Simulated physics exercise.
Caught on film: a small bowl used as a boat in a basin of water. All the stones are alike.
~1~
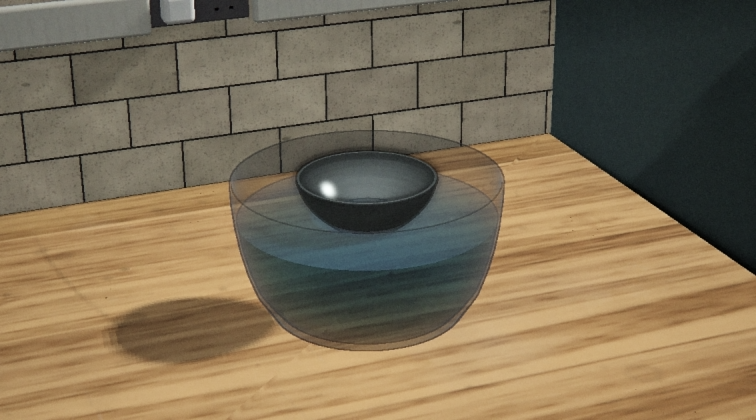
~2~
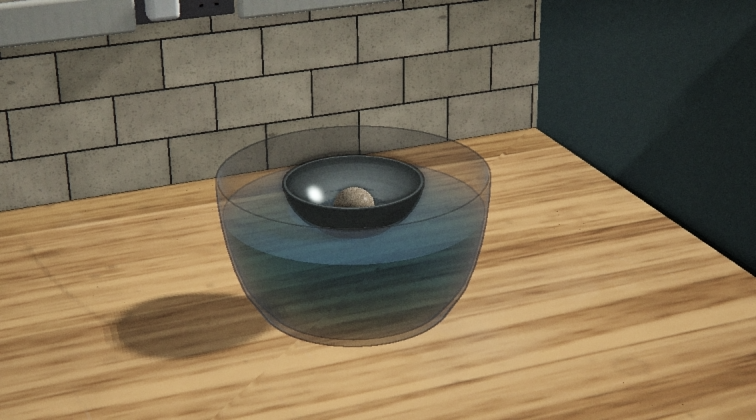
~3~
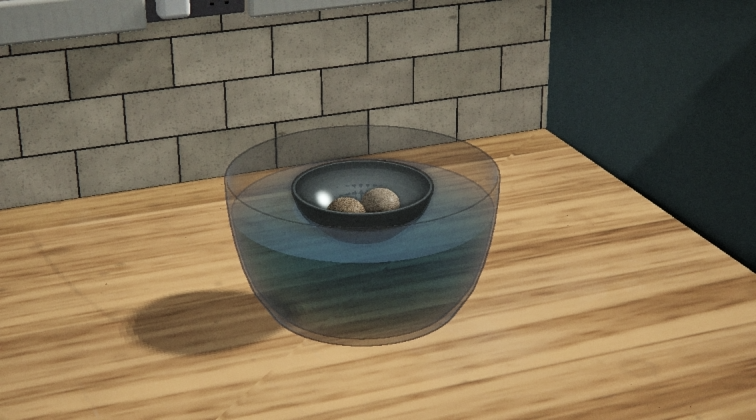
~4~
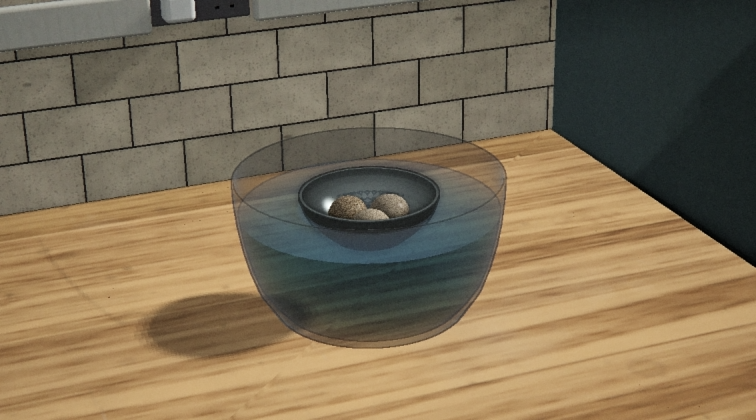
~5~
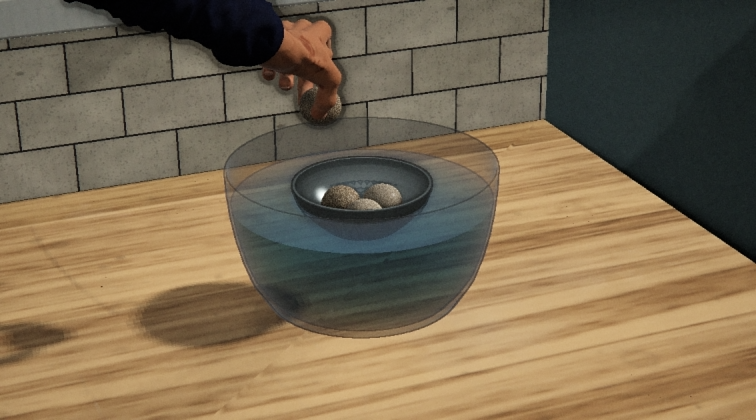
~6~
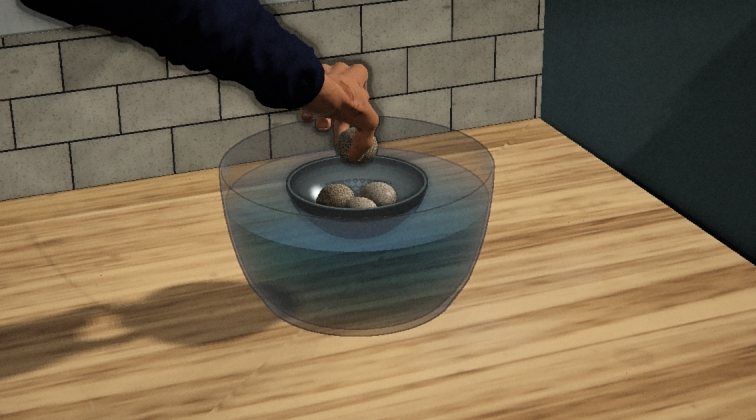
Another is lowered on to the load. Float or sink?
It keeps floating.
Next, the stone is in and the small bowl dips.
After that, it steadies; about a fifth of its side above the surface.
Finally, the small bowl floats; about a fifth of its side above the surface.
